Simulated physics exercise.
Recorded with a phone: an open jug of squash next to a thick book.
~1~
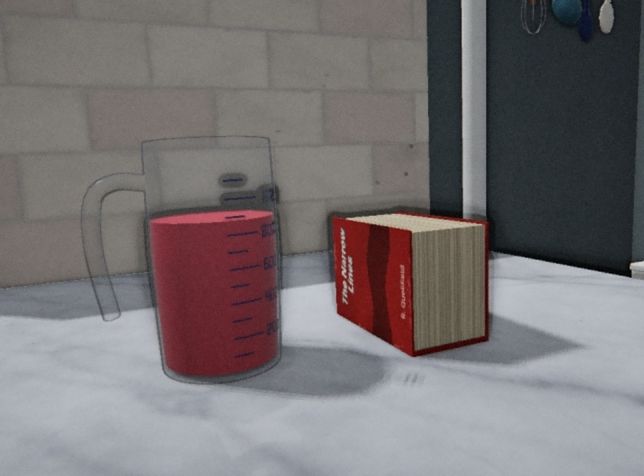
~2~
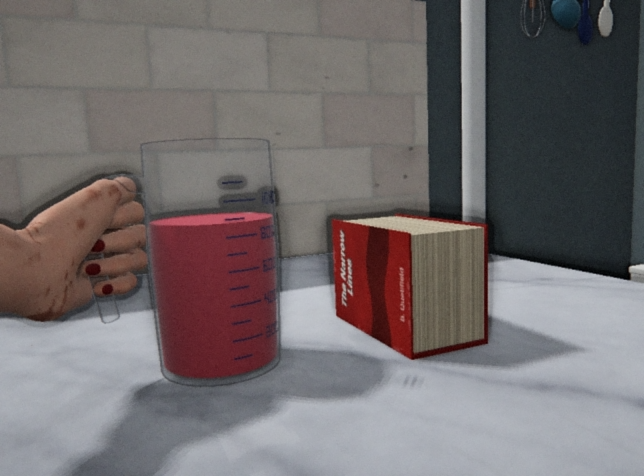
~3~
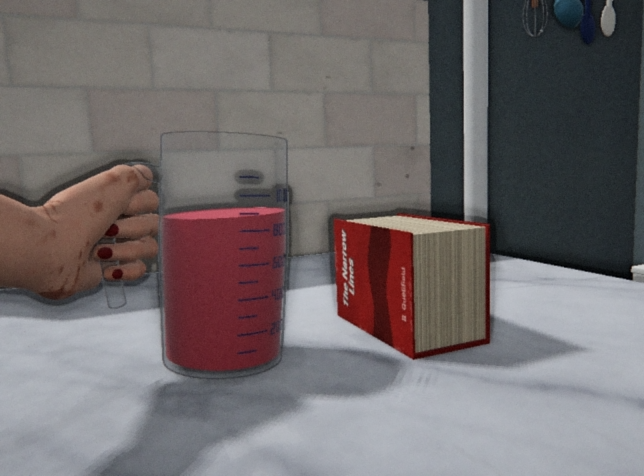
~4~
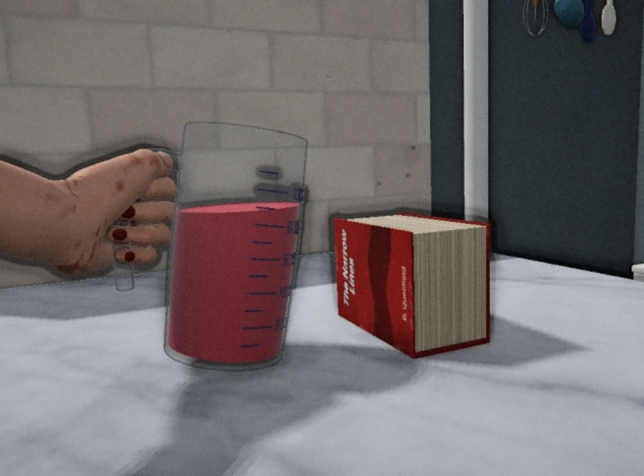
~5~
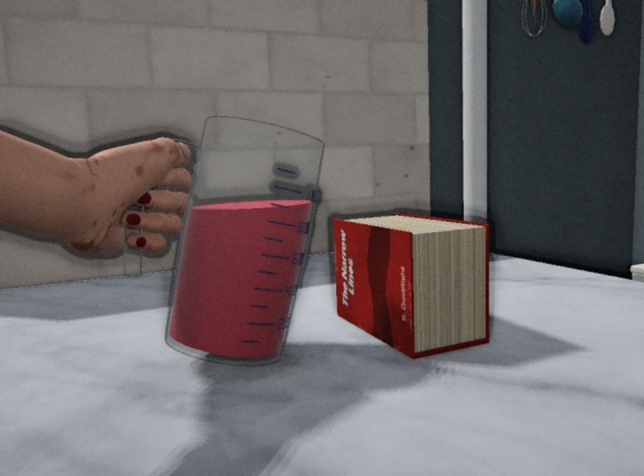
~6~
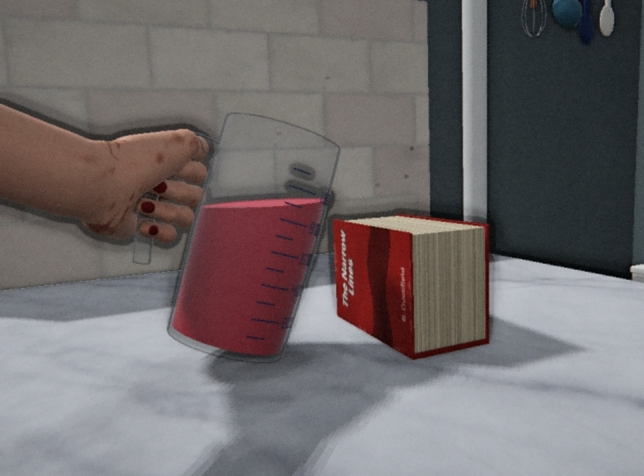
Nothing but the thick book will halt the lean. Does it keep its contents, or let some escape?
No mess.
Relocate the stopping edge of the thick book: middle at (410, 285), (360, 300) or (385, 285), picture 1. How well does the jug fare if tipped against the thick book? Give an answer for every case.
Overflow, overflow, overflow.
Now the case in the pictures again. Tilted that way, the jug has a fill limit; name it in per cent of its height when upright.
Fill limit: Approx. 80 per cent of height.
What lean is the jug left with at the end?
40°, roughly.
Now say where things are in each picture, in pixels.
In the first picture, it stands upright; jug (216, 249) about two thirds full.
In the second picture, a hand takes hold; jug about two thirds full, surface at (213, 220); thick book (403, 275).
In the third picture, tipping on its foot; jug (225, 246) about two thirds full.
In the fourth picture, the top moves towards the thick book; jug about two thirds full, surface at (239, 209); thick book (405, 274).
In the fifth picture, on the way over; jug (246, 237) about two thirds full.
In the sixth picture, it is leaning; jug about two thirds full, surface at (264, 204); thick book (404, 275).
Shortly, the jug leans by about 30°; none is lost.
Then, the jug leans by about 35°; none is lost.
At the finish, the jug leans by about 40°, against the thick book; none is lost.
